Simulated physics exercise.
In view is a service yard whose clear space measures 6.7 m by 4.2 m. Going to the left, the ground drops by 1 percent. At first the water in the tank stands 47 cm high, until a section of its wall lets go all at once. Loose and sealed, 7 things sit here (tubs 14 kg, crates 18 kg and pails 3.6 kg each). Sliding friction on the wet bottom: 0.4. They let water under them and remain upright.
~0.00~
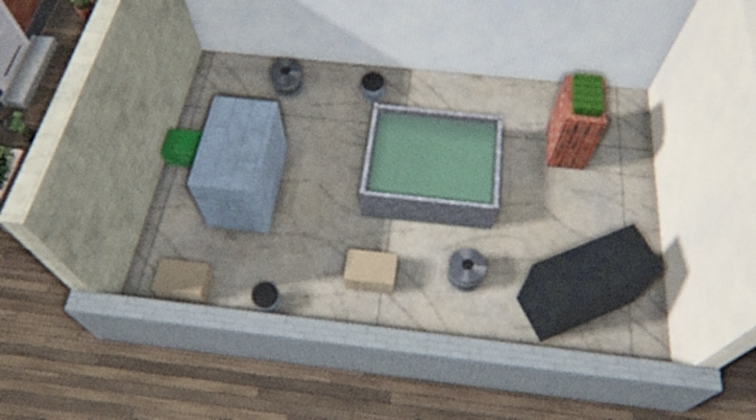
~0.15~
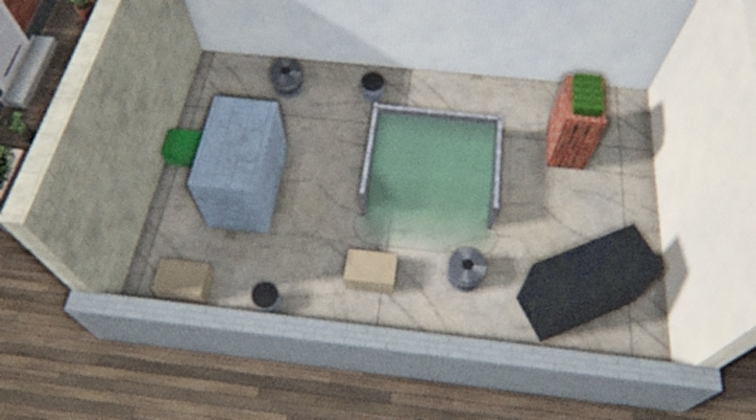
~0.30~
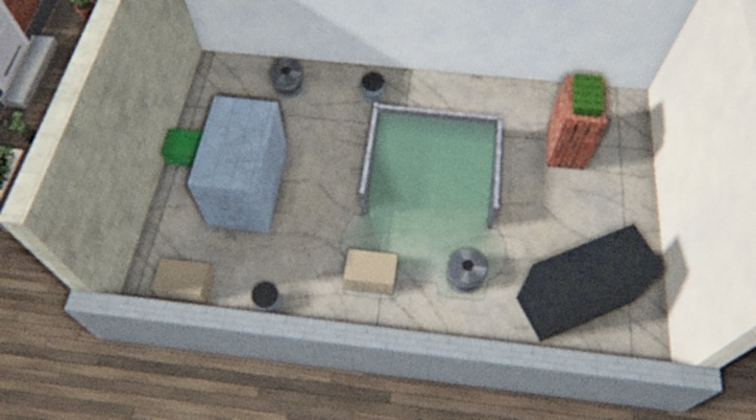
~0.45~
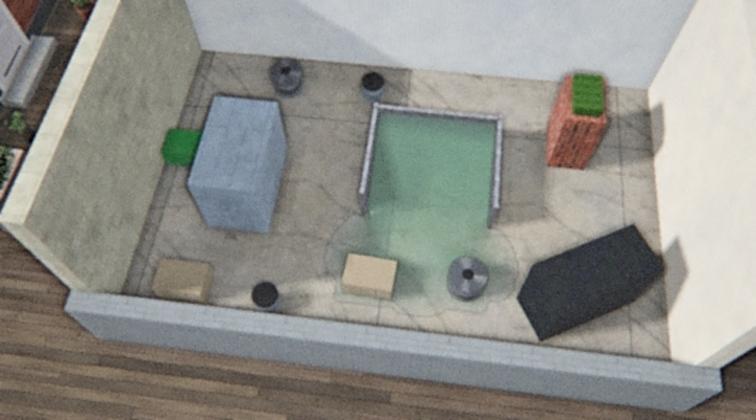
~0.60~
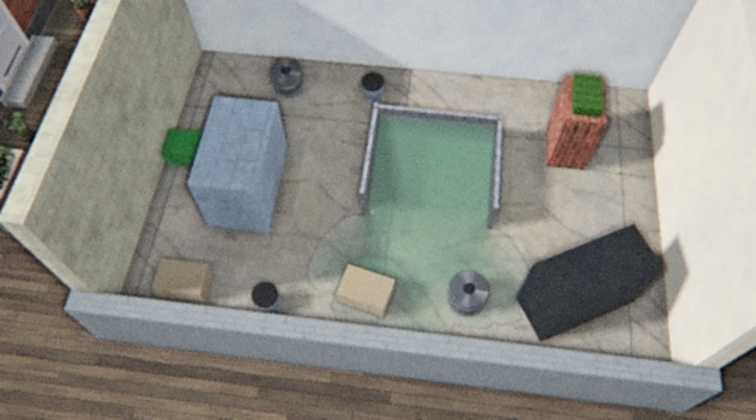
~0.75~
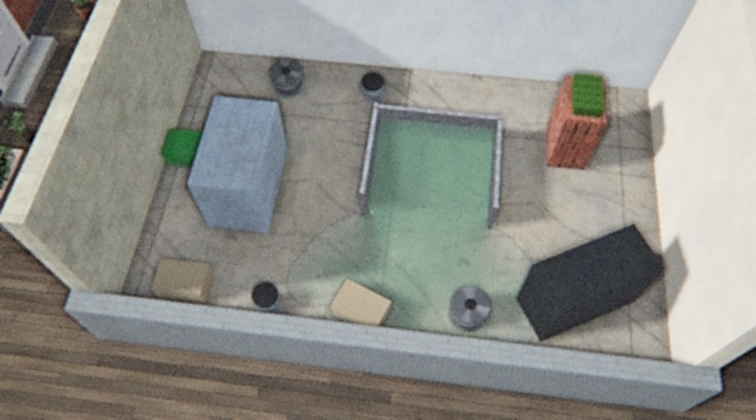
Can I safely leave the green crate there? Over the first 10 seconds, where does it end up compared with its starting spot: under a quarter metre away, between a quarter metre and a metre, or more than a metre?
More than a metre away.
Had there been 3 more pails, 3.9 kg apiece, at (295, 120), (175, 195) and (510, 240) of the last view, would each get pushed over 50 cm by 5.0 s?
In the order listed: Behind the line; across the line; across the line.
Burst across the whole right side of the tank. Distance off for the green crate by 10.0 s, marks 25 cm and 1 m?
In that scenario the green crate would have stayed in place.
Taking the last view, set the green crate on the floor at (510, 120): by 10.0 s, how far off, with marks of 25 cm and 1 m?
In the end it keeps its place.
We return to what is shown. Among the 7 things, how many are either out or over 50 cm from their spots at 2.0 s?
The number I get is 3.
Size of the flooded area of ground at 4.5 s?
My estimate is roughly 20 m2.
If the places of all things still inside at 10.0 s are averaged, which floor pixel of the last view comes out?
Roughly at (290, 149).
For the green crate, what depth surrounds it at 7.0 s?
About 6 cm.
After 2.0 s the green crate is near (186, 142), 0.0 m from its start, aground; 3 afloat.
After 4.5 s the green crate is near (215, 101), 0.8 m from its start, aground; 3 afloat.
After 7.0 s the green crate is near (242, 72), 1.4 m from its start, aground; 1 afloat.
After 10.0 s the green crate is near (244, 71), 1.4 m from its start, aground; 3 afloat.
